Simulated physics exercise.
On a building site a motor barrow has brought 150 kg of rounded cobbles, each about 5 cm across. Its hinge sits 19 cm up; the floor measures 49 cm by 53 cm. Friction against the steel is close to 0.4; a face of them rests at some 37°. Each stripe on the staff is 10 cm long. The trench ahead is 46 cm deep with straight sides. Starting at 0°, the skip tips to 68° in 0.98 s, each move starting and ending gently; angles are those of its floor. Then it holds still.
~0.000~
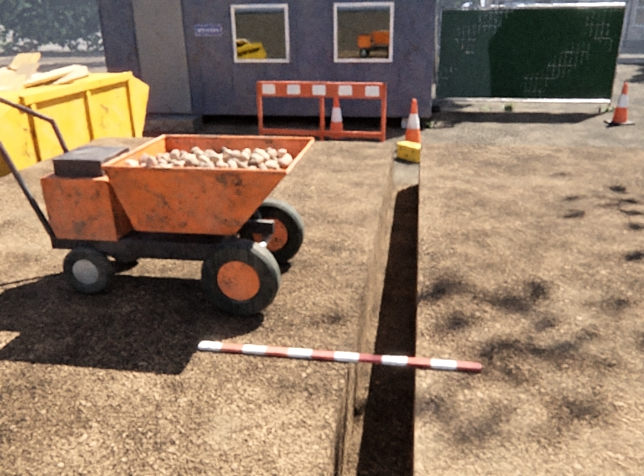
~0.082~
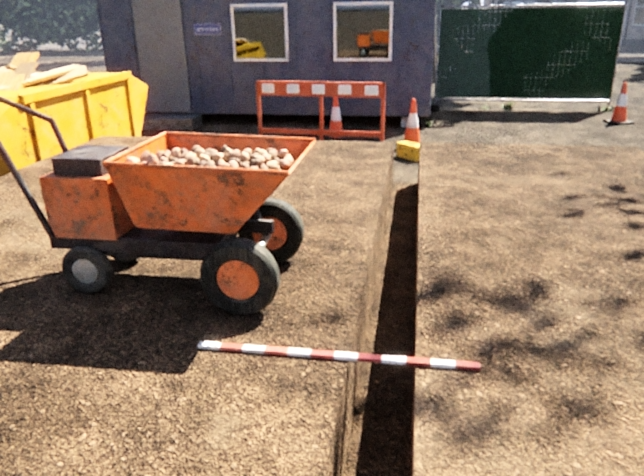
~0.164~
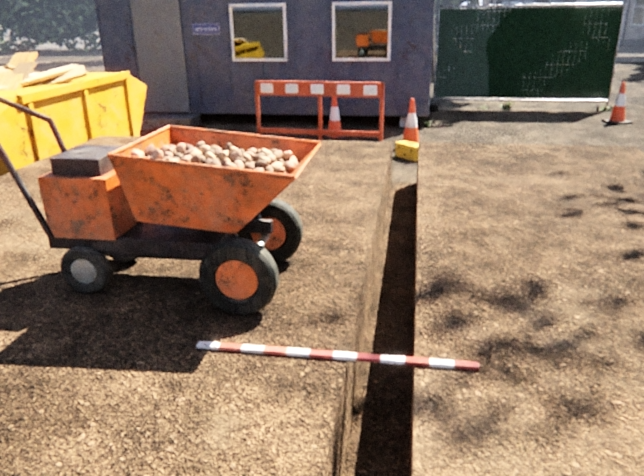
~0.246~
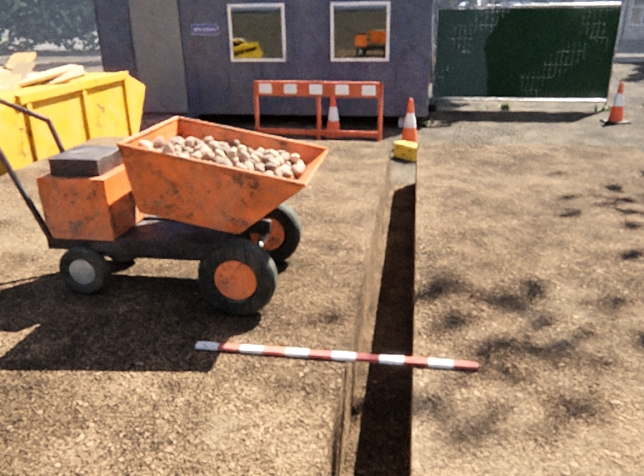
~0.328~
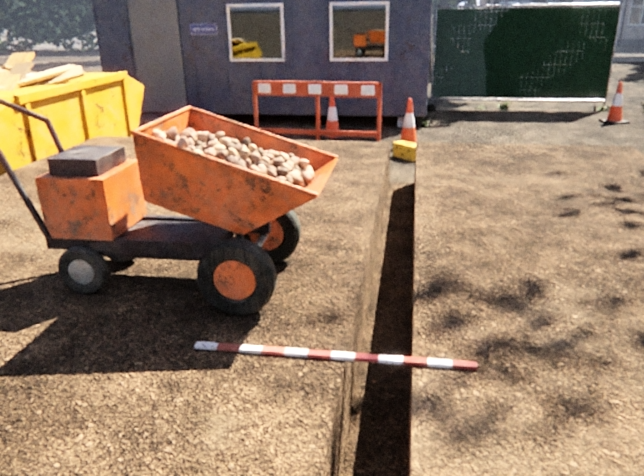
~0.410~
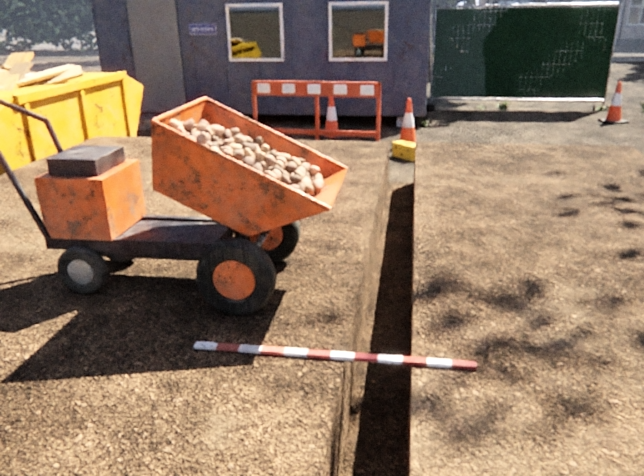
On a building site, an orange motor barrow loaded with rounded cobbles stands left of a narrow trench, and its skip tilts steadily forward to the right, the back end rising while the stones shift toward the front lip.
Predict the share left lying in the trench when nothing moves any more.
Roughly 77 per cent ends in the trench.
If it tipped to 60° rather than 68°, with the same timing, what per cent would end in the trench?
Then about 65 per cent.
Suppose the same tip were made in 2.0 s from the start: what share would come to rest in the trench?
Then about 85 per cent.
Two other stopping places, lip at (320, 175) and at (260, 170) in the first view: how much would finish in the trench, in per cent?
Near 45 per cent from the first place, 95 from the second.
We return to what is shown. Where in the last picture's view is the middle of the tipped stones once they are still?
Around (394, 344).
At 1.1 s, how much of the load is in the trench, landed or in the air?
Some 25 per cent.
After 0.7 s the floor is at 58°; 100 % in the skip; the foremost stones are at (358, 245).
After 1.1 s the floor is at 68°; 69 % in the skip, 25 % in the trench, 6 % past the trench; the foremost stones are at (439, 293).
After 1.4 s the floor is at 68°; 30 % in the skip, 48 % in the trench, 23 % past the trench; the foremost stones are at (554, 295).
After 3.4 s the floor is at 68°; 0 % in the skip, 77 % in the trench, 23 % past the trench; the foremost stones are past the picture's edge.
